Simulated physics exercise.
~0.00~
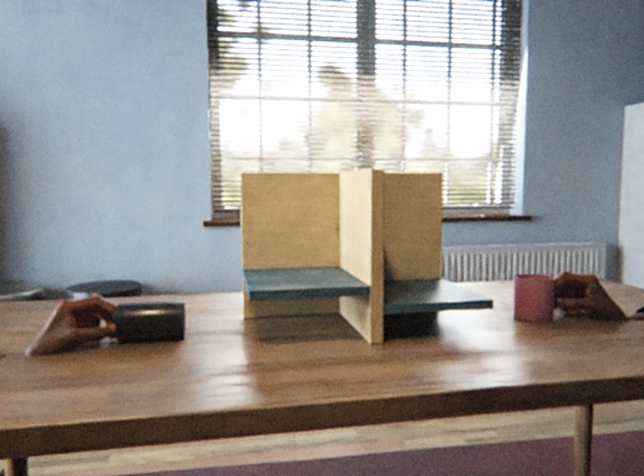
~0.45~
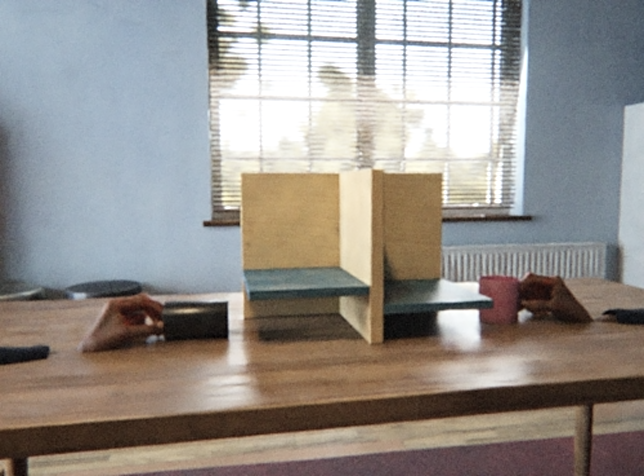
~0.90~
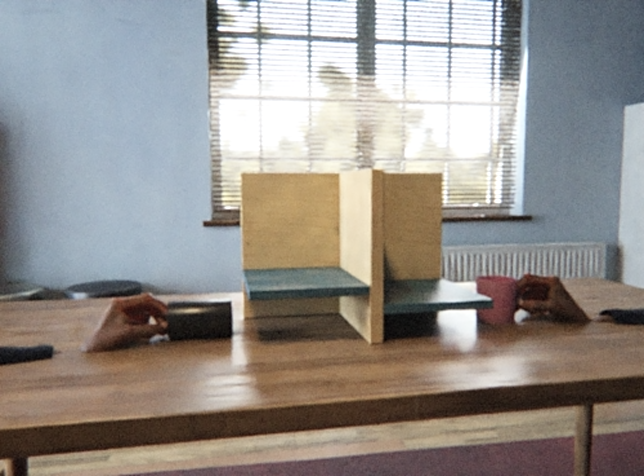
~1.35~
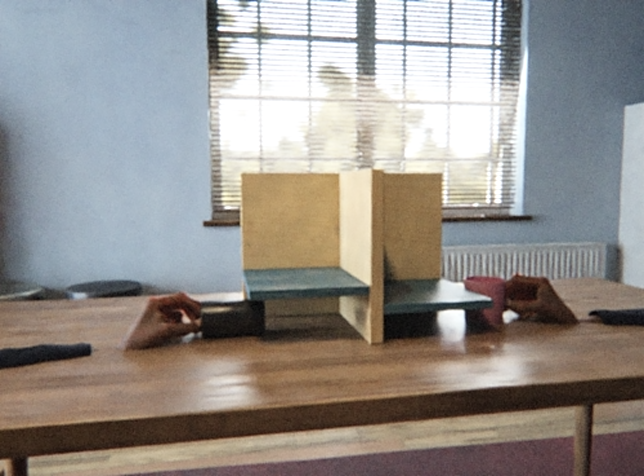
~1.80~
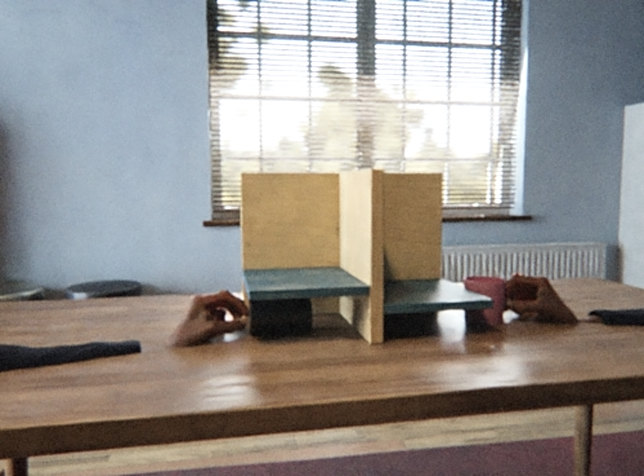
On a wooden table before a bright window with blinds, a wooden stand with low dark shelves on either side of an upright panel stays in place. A hand at the left holds a black candle lying on its side, while a hand at the right holds a pink beaker. Both hands push inward, the candle moving right and the beaker moving left, then briefly pause. They move in again, and the beaker stops at the edge of the right shelf. The candle keeps sliding and ends up beneath the left shelf, with the beaker still outside.
